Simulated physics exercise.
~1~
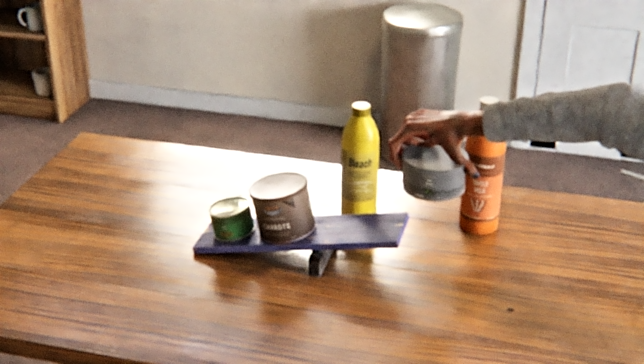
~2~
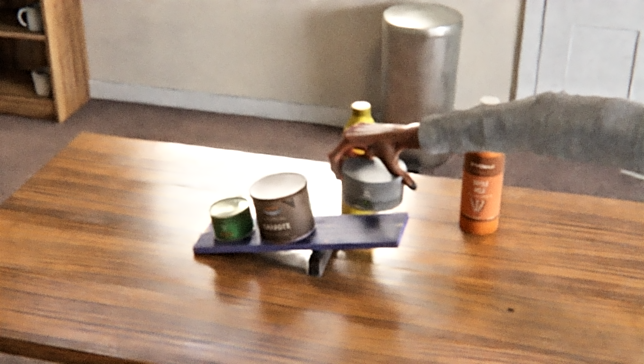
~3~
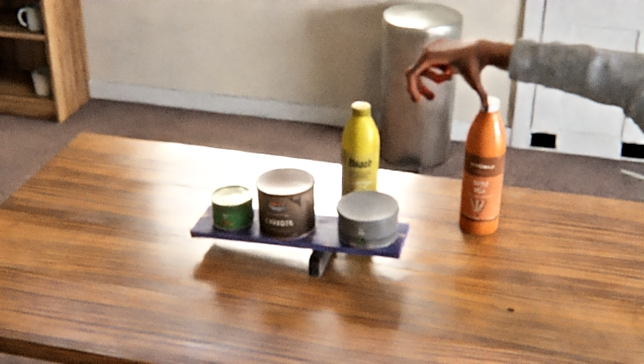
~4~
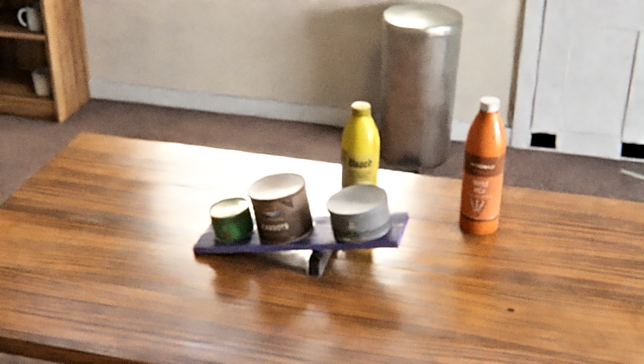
A hand sets a grey tub on the tilted plank's right side, and it stays left-end low.
